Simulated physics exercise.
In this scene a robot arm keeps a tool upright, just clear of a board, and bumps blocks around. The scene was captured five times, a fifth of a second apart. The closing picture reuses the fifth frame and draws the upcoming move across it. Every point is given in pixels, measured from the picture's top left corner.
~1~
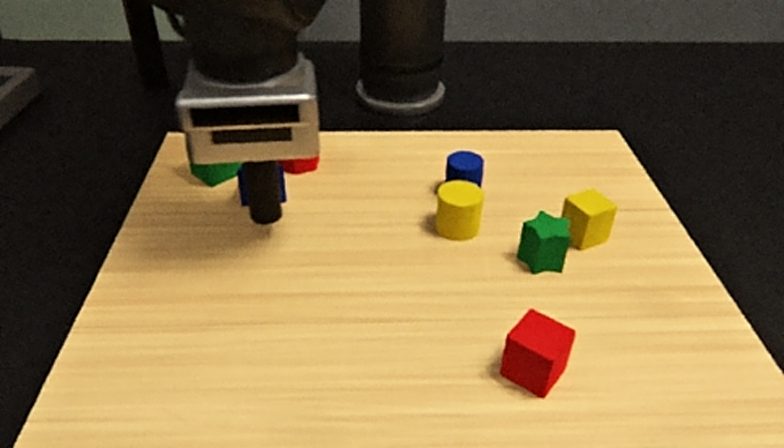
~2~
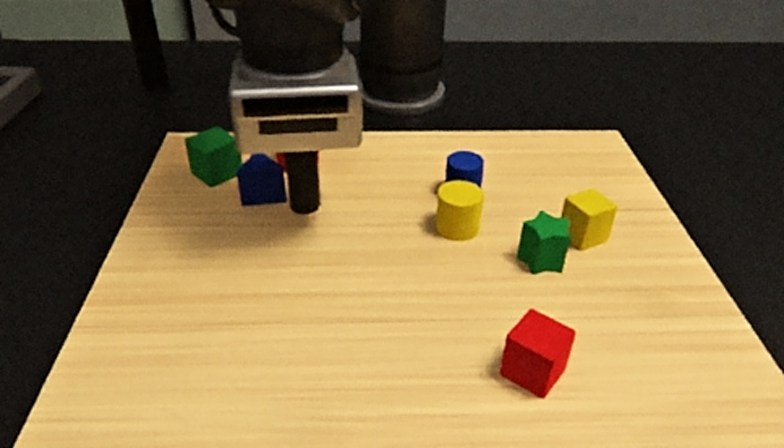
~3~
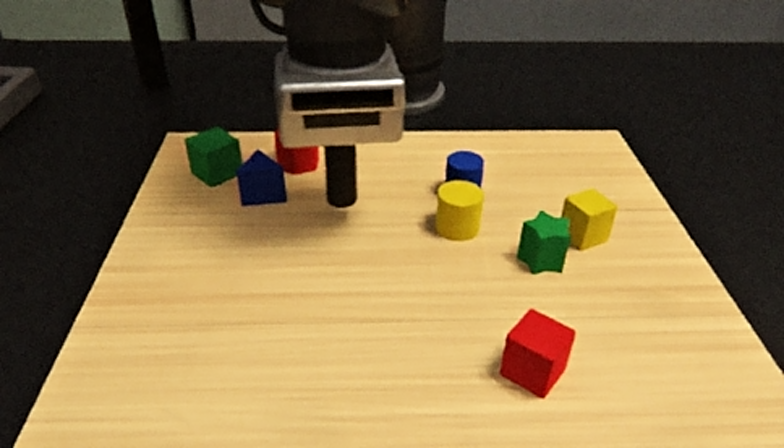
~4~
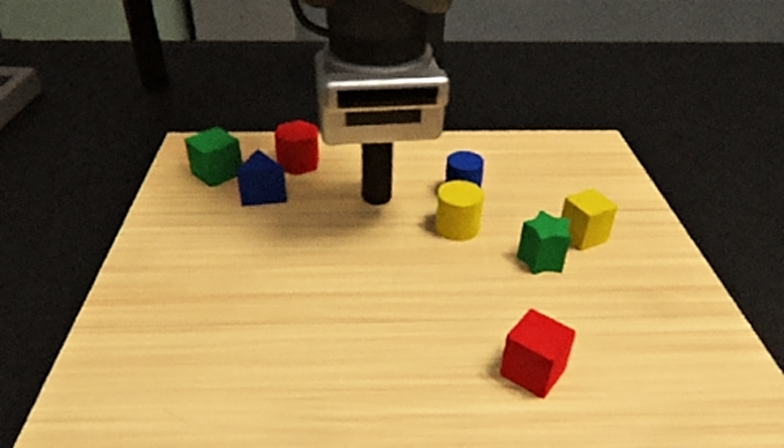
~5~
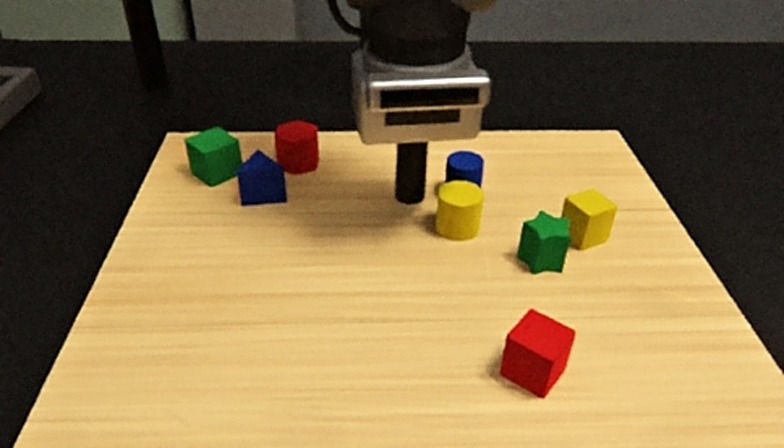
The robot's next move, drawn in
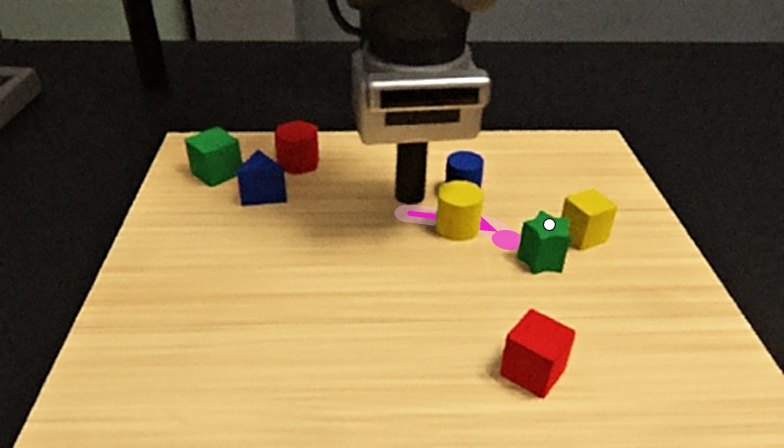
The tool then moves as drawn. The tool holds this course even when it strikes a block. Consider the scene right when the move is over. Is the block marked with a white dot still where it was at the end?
In short: No.
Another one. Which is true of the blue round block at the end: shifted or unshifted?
That block stands still.
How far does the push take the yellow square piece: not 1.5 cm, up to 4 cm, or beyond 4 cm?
Within 1.5 cm.
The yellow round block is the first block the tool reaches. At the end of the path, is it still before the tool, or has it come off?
The tool still has it in front.
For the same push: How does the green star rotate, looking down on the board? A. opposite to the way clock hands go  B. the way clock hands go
The correct letter is A.
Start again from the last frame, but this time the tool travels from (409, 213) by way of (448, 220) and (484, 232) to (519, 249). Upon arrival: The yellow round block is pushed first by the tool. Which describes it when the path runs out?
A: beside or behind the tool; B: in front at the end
Choice B: In front at the end.
The line goes from (409, 213) by way of (445, 217) and (480, 223) to (508, 240); the dot is on the green star.
What follows on the original path. Halfway along, tool at (464, 203); yellow round block at (494, 203).
At the end, tool at (511, 223); yellow round block at (527, 229); blue round block unmoved; green star at (570, 238), turned 30° anticlockwise; yellow square piece unmoved.
